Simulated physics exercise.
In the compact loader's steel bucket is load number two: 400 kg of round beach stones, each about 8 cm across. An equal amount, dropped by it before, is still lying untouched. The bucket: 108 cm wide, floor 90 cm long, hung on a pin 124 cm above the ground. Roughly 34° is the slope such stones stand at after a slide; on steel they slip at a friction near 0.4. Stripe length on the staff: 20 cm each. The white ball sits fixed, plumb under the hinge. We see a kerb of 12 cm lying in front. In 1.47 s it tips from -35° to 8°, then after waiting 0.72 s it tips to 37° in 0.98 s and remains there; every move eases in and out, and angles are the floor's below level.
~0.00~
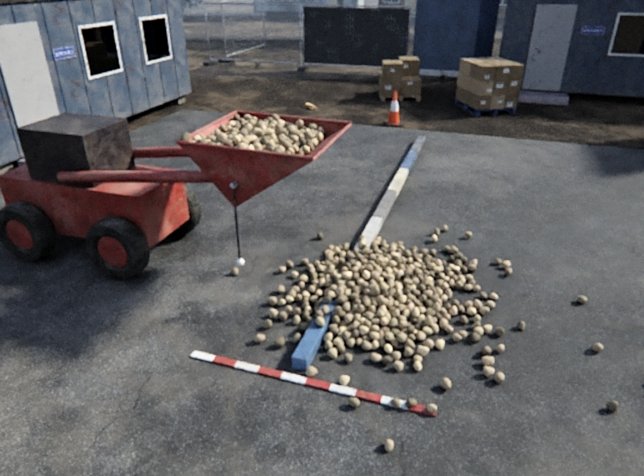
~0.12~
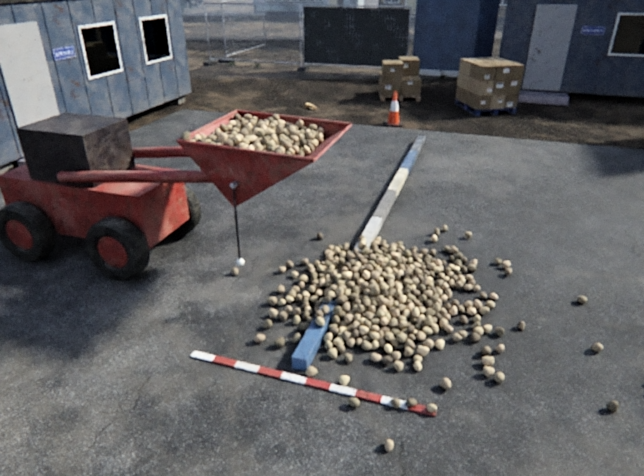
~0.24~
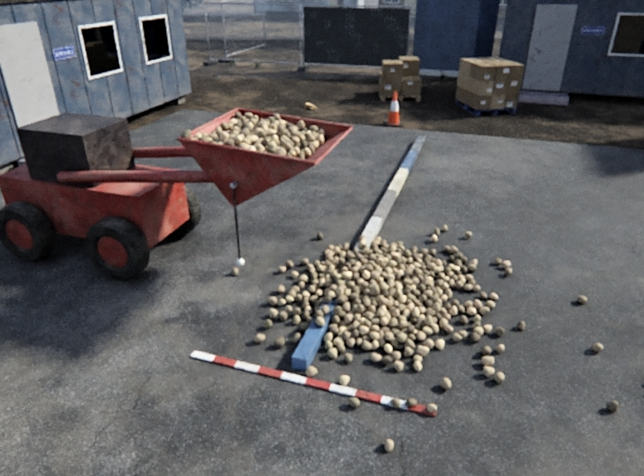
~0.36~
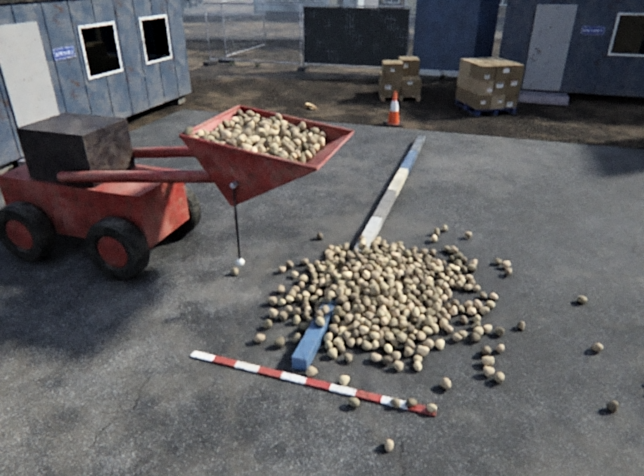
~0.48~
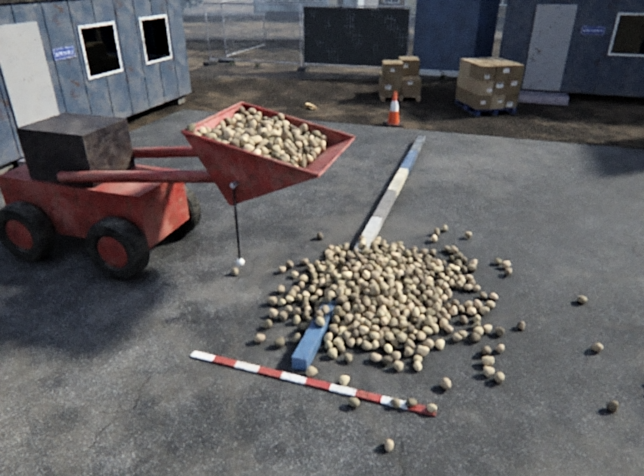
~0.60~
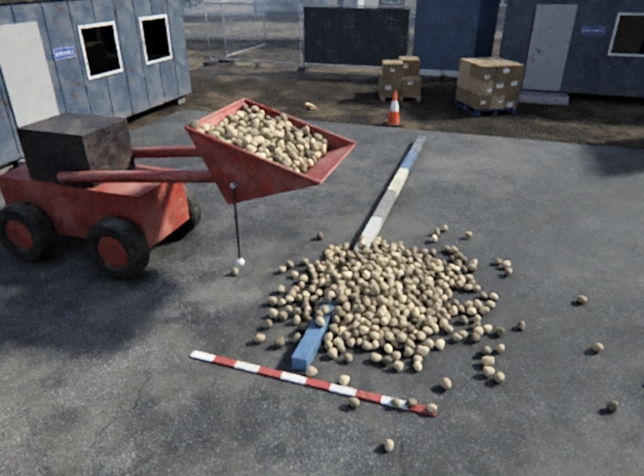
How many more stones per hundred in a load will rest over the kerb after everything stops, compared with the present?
I would say 55 per hundred.
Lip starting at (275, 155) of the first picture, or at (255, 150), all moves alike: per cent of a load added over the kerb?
Some 10 percent, and then 0 percent.
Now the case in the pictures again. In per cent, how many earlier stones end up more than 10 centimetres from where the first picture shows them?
5 per cent.
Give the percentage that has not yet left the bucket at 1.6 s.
About 95 per cent is held.
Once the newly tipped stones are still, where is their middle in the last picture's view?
I'd say close to (354, 276).
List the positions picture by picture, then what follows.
In the first frame, lip at (314, 159), floor tilted -35°, highest stones at (265, 124). The earlier load is highest near (367, 274), 20 cm above ground level, 18 % on this side of the kerb, 82 % over the kerb.
In the second frame, lip at (314, 160), floor tilted -34°, highest stones at (257, 122); the stones move at 0.1 m/s on average.
In the third frame, lip at (316, 164), floor tilted -32°, highest stones at (255, 122); the stones move at 0.1 m/s on average.
In the fourth frame, lip at (317, 169), floor tilted -29°, highest stones at (253, 121); the stones move at 0.1 m/s on average.
In the fifth frame, lip at (319, 176), floor tilted -24°, highest stones at (240, 117); the stones move at 0.2 m/s on average.
In the sixth frame, lip at (320, 183), floor tilted -19°, highest stones at (243, 115); the stones move at 0.2 m/s on average.
After 1.1 s the floor is at 1°; in per cent of one load, 100 in the bucket, 18 on this side of the kerb, 82 over the kerb; the foremost stones are at (573, 329).
After 1.6 s the floor is at 8°; in per cent of one load, 96 in the bucket, 21 on this side of the kerb, 82 over the kerb; the foremost stones are at (573, 329).
After 3.6 s the floor is at 37°; in per cent of one load, 0 in the bucket, 66 on this side of the kerb, 134 over the kerb; the foremost stones are at (573, 329).
After 6.2 s the floor is at 37°; in per cent of one load, 0 in the bucket, 62 on this side of the kerb, 138 over the kerb; the foremost stones are at (573, 329). Net gain over the kerb, 55.
